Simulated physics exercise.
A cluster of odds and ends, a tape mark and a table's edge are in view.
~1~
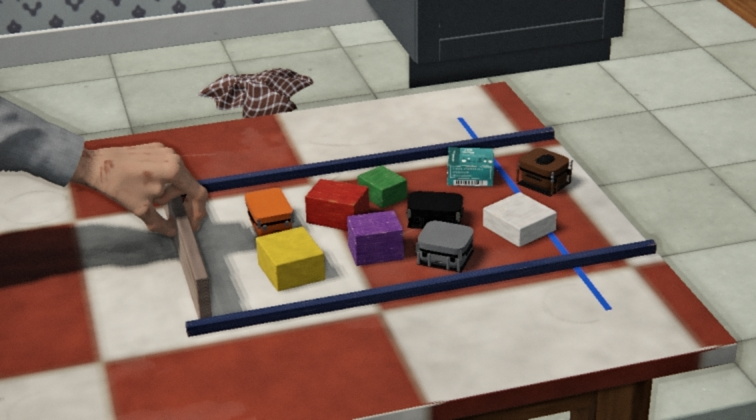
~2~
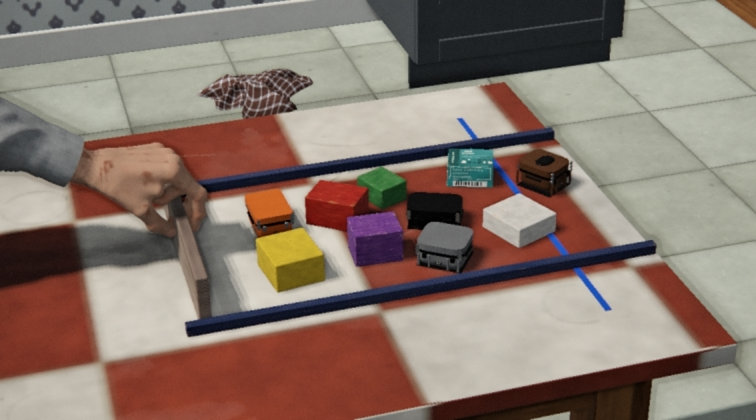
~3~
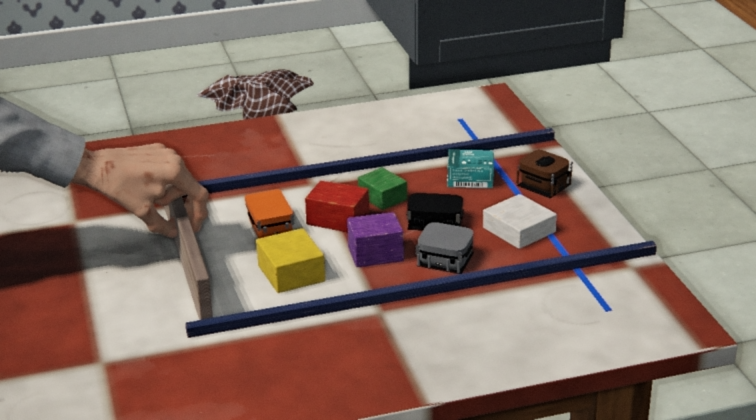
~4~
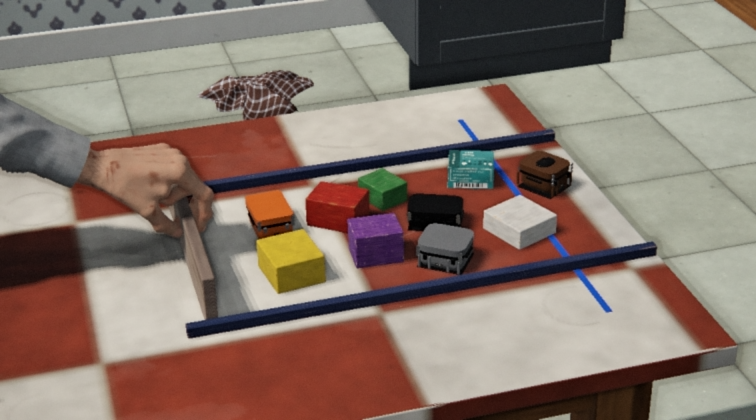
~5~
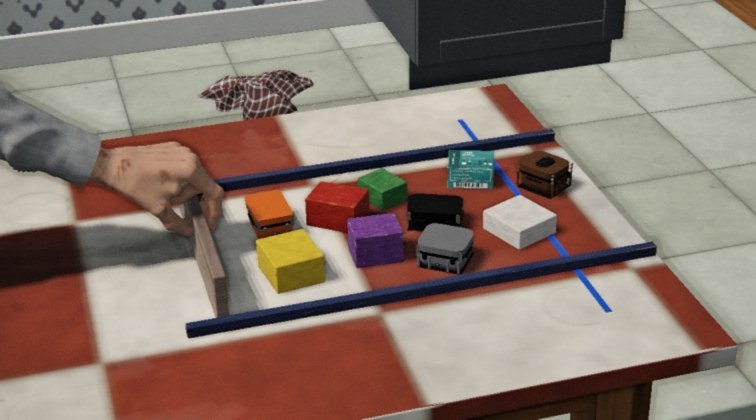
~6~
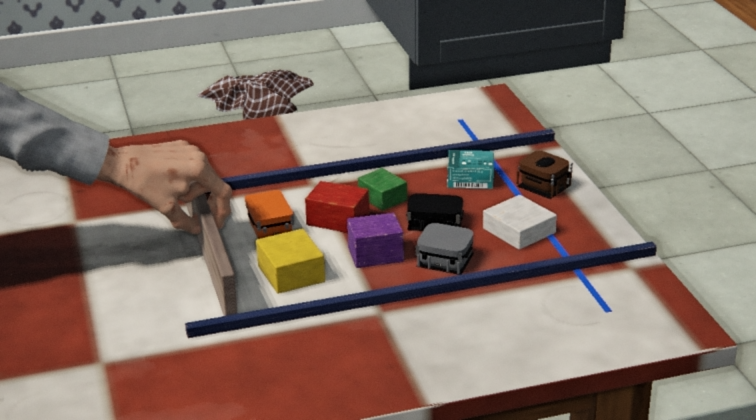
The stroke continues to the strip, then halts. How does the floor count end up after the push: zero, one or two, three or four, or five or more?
The floor count ends at three or four.
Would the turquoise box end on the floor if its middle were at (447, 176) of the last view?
From that start the object is safe.
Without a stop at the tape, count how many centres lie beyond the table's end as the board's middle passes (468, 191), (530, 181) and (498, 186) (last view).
Going through the three positions, you'd get 0, 3 and 1.
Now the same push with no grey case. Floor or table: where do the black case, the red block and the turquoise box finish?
Black case - gone; red block - safe; turquoise box - safe.
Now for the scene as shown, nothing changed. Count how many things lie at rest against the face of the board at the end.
It's touching 3 at the end.
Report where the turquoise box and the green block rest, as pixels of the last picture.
In the last view, the middles sit near (553, 148) and near (515, 156).
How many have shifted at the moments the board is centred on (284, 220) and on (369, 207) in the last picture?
By then 3, and later 8.
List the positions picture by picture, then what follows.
Brown case (544, 172); white block (520, 219); turquoise box (471, 167); board (183, 235); tape (525, 202), in the first frame.
White block (519, 220); purple block (375, 239), in the second frame.
Turquoise box (471, 169); green block (382, 188), in the third frame.
Brown case (544, 175); board (188, 236), in the fourth frame.
White block (520, 221); orange case (269, 217), in the fifth frame.
Brown case (544, 174); white block (520, 221); turquoise box (471, 169); board (207, 233); tape (525, 204), in the sixth frame.
Early on, none off yet; brown case at rest near (544, 174); white block at rest near (520, 221); turquoise box at rest near (471, 169).
A while later, none off yet; brown case at rest near (544, 174); white block travelled about its own width near (565, 223); turquoise box at rest near (471, 169).
Further along, none off yet; brown case travelled about its own width near (566, 166); white block travelled well along near (629, 220); turquoise box travelled about its own width near (513, 155).
Finally, the number that fall off is three or four; lost, black case, white block and brown case.
